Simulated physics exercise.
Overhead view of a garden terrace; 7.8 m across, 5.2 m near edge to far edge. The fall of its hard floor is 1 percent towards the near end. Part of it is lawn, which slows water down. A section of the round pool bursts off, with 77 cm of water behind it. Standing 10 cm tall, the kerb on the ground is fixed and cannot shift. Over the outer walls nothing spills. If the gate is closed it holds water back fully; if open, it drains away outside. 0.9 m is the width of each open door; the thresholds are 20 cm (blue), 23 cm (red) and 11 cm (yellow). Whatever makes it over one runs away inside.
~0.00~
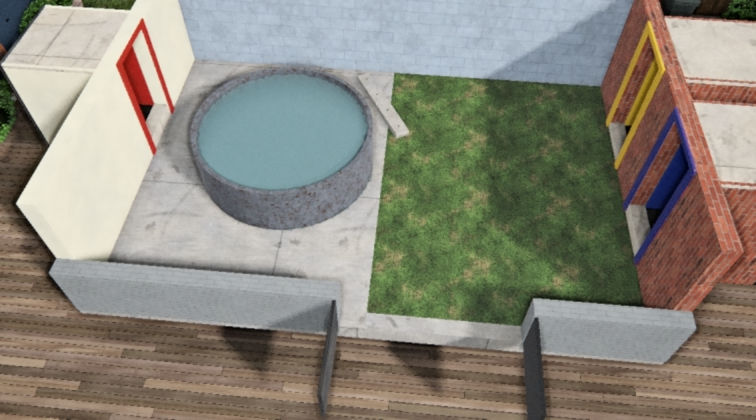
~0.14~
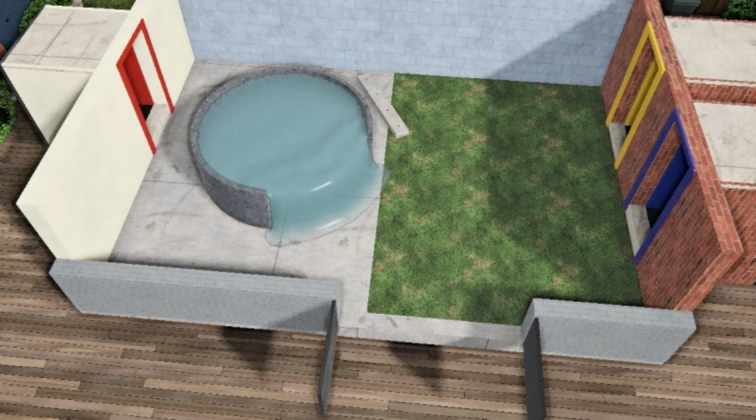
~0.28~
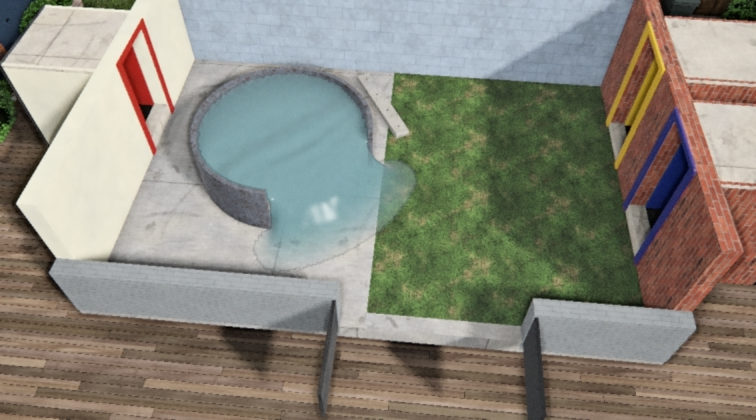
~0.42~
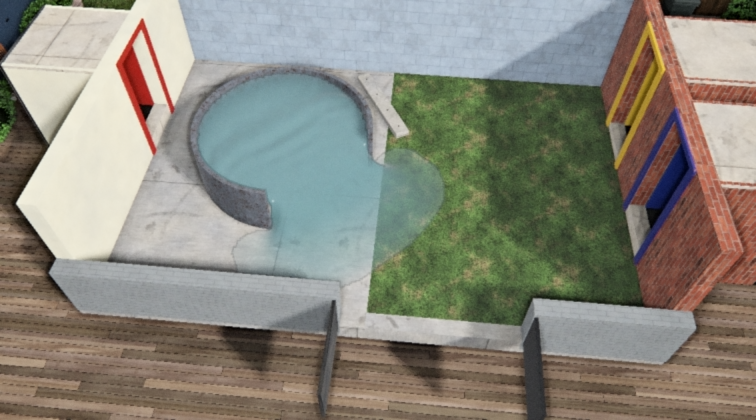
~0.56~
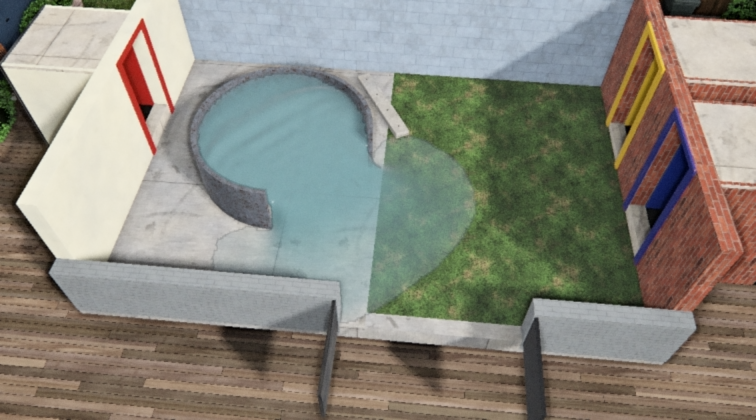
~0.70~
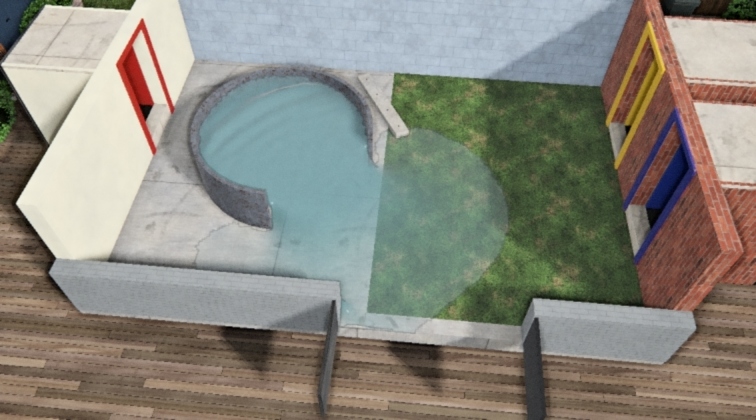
Water pours through a gap in the round pool and spreads across the paving and lawn.
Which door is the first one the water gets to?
The blue one.
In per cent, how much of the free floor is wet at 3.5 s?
65 %.
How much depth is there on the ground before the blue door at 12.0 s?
Depth: ~ 6.5 cm.
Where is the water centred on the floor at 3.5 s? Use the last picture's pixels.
Near (383, 215).
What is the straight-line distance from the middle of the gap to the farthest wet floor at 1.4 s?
I'd say around 3.8 m from the gap.
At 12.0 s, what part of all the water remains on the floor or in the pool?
Some 48 out of every hundred parts.
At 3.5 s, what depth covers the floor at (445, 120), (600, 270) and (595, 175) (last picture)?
Close to 1, 23 and 6 centimetres.
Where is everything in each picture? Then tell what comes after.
In the first picture, still water, 77 cm deep, in the round pool at (283, 128).
In the second picture, the front is at (381, 167), 1.1 m from the gap at (336, 199); 0.5 m2 of floor is under water; 77 cm left at the back of the round pool.
In the third picture, water pours out at (336, 201) and has run 1.4 m, to (406, 169); deepest outside 44 cm, 77 cm at the round pool's back.
In the fourth picture, water pours out at (337, 203) and has run 1.8 m, to (431, 168); deepest outside 38 cm, 77 cm at the round pool's back.
In the fifth picture, water pours out at (337, 204) and has run 2.2 m, to (456, 168); deepest outside 36 cm, 76 cm at the round pool's back.
In the sixth picture, the front is at (501, 202), 2.6 m from the gap at (337, 204); 9.1 m2 of floor is under water; 70 cm left at the back of the round pool.
After 1.4 s water covers 40 % of the floor and is deepest (40 cm) near (323, 297); blue door not reached, red door not reached, yellow door not reached.
After 2.2 s water covers 55 % of the floor and is deepest (36 cm) near (323, 297); blue door not reached, red door not reached, yellow door not reached.
After 3.5 s water covers 65 % of the floor and is deepest (28 cm) near (634, 335); blue door reached at 2.4 s, red door reached at 3.5 s, yellow door not reached.
After 7.0 s water covers 90 % of the floor and is deepest (10 cm) near (620, 334); blue door reached at 2.4 s, red door reached at 3.5 s, yellow door reached at 3.7 s.
After 12.0 s water covers 95 % of the floor and is deepest (8 cm) near (321, 308); blue door reached at 2.4 s, red door reached at 3.5 s, yellow door reached at 3.7 s.
